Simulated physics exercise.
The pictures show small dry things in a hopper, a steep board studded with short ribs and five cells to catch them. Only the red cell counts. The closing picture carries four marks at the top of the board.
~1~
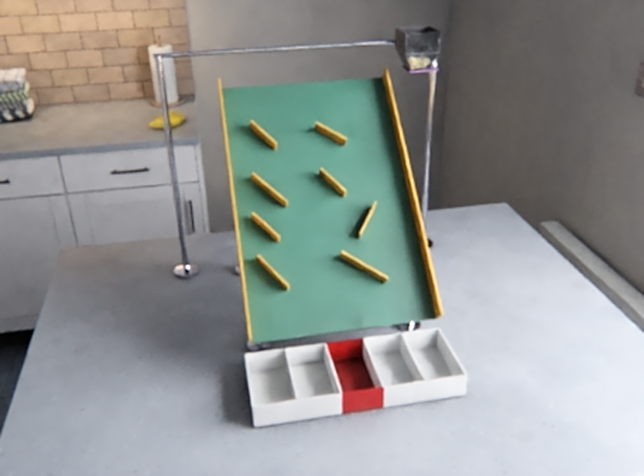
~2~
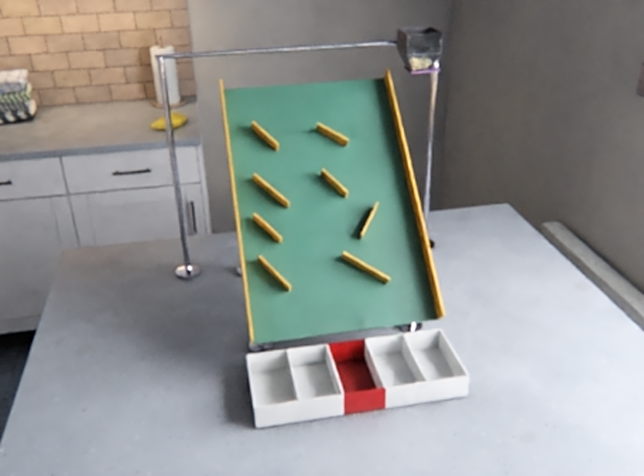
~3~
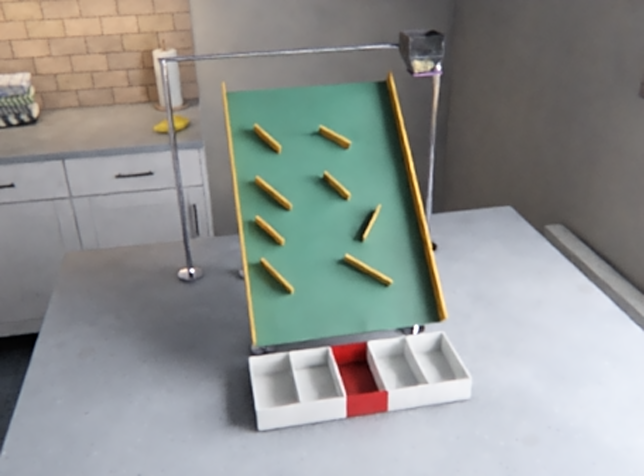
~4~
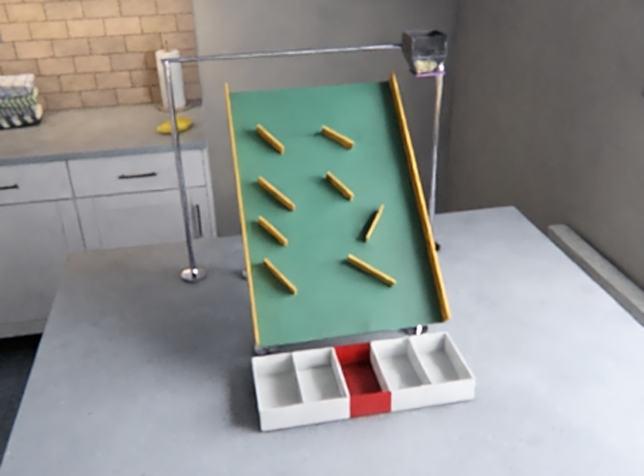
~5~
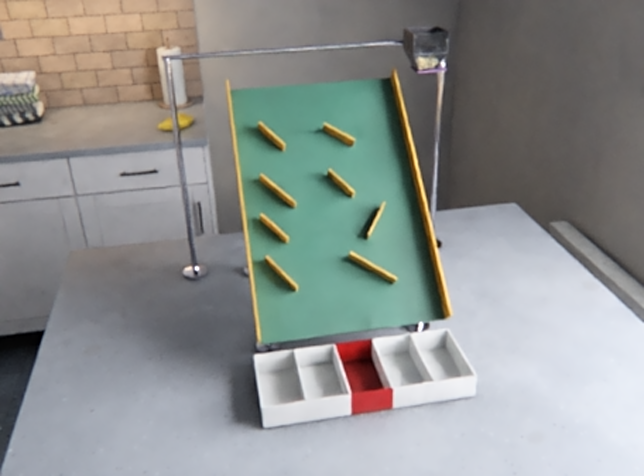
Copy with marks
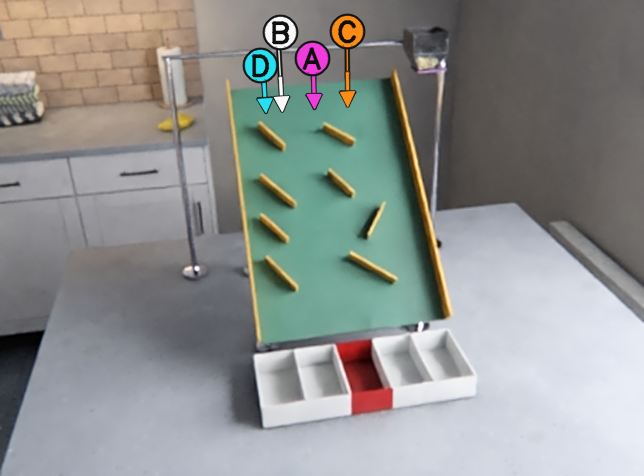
Nothing moves on the green ribbed board above five cells, though the view shifts very slightly.
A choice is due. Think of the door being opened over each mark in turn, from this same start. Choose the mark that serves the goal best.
B is best.
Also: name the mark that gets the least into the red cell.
The answer is C.
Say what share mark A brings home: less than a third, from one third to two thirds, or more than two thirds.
Less than a third.
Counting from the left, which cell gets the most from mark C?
It is the fifth one.
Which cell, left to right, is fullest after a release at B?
It is the third one.
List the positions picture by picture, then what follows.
In the first frame, hopper at (419, 60), soya beans, door shut.
In the second frame, ribs (253, 121) to (278, 144), (318, 123) to (348, 140), (254, 174) to (289, 203).
In the third frame, ribs (325, 172) to (350, 195), (257, 216) to (284, 241), (364, 237) to (381, 205).
In the fourth frame, ribs (265, 259) to (296, 290), (349, 255) to (396, 282).
In the fifth frame, red cell at (372, 400), number 3 of 5 from the left.
On the marked copy, mark A meets the board at (314, 103); mark B meets the board at (282, 106); mark C meets the board at (347, 100); mark D meets the board at (265, 107).
For mark A, about a quarter in the red cell, about two thirds in other cells, a small part outside the box.
For mark B, about half in the red cell, about a quarter in other cells, about a quarter outside the box.
For mark C, none in the red cell, most in other cells, a small part outside the box.
For mark D, about a quarter in the red cell, about half in other cells, about a quarter outside the box.
